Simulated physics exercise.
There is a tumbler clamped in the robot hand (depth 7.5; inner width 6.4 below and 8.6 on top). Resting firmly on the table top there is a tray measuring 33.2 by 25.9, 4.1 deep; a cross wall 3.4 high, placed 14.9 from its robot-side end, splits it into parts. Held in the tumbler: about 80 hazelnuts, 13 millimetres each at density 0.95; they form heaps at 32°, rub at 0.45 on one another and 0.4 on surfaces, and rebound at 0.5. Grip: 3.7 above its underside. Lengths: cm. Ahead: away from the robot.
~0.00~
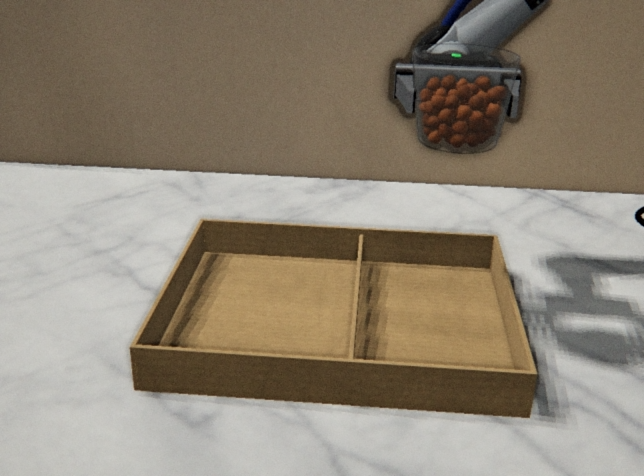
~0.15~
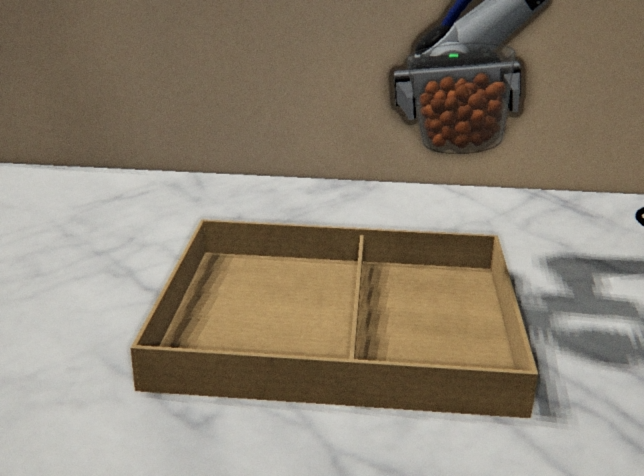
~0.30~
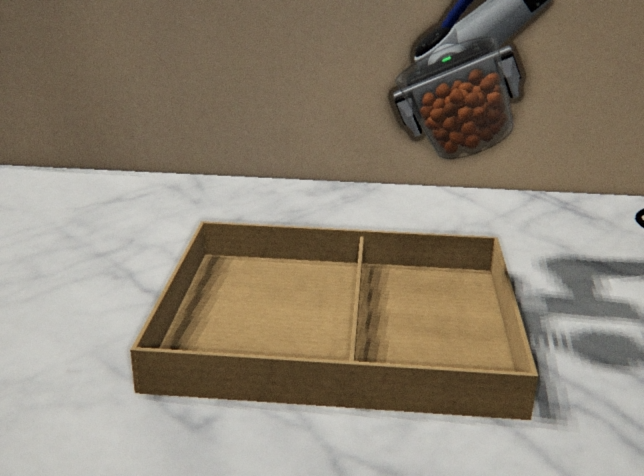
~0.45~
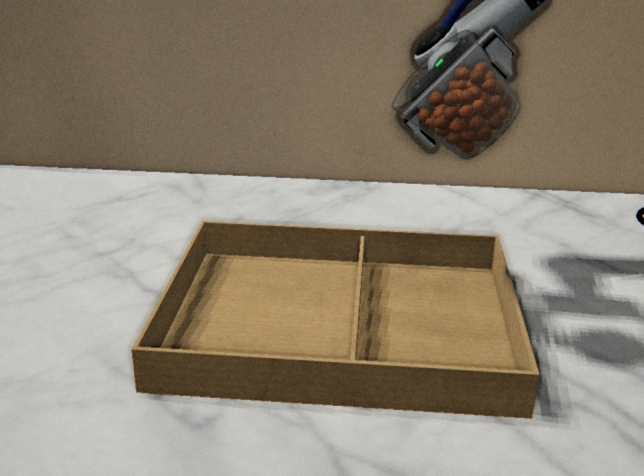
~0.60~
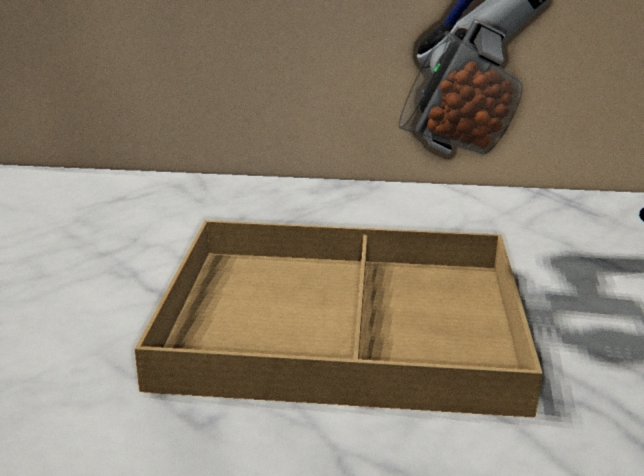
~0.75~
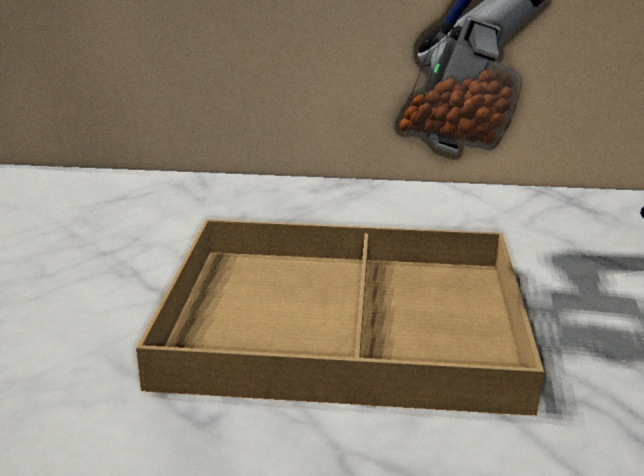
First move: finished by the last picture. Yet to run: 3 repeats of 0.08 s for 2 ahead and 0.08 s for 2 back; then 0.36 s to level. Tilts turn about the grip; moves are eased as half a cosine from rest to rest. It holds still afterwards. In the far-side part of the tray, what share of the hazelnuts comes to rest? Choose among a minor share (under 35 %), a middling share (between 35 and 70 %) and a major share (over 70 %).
A middling share.
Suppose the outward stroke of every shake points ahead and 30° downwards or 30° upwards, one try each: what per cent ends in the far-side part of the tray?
You'd get about 30 per cent with the first setting and about 50 per cent with the second.
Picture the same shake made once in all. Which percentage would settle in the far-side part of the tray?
30 per cent or so.
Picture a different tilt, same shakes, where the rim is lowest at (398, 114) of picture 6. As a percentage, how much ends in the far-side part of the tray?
Close to 15 in a hundred.
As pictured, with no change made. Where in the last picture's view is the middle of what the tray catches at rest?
Around pixel (252, 315).
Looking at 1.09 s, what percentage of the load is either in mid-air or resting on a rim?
Roughly 15 percent.
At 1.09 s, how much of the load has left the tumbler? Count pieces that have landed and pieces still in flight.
Near 35 in a hundred parts have gone so far.
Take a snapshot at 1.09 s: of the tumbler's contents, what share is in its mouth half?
Estimate: Around 70 %.
After 1.09 s, tilted 73° forward, highest piece 24 above the table; 54 in the tumbler, 18 in the far-side part, 13 in flight or on a rim.
After 1.42 s, tilted 33° forward, highest piece 25 above the table; 40 in the far-side part, 39 in the tumbler, 5 in the robot-side part, 1 in flight or on a rim.
After 1.79 s, level, highest piece 24 above the table; 41 in the far-side part, 39 in the tumbler, 5 in the robot-side part.
After 2.84 s, level, highest piece 24 above the table; 41 in the far-side part, 39 in the tumbler, 5 in the robot-side part.
At rest, 41 in the far-side part, 39 in the tumbler, 5 in the robot-side part. That is 48 % in the far-side part of the tray.
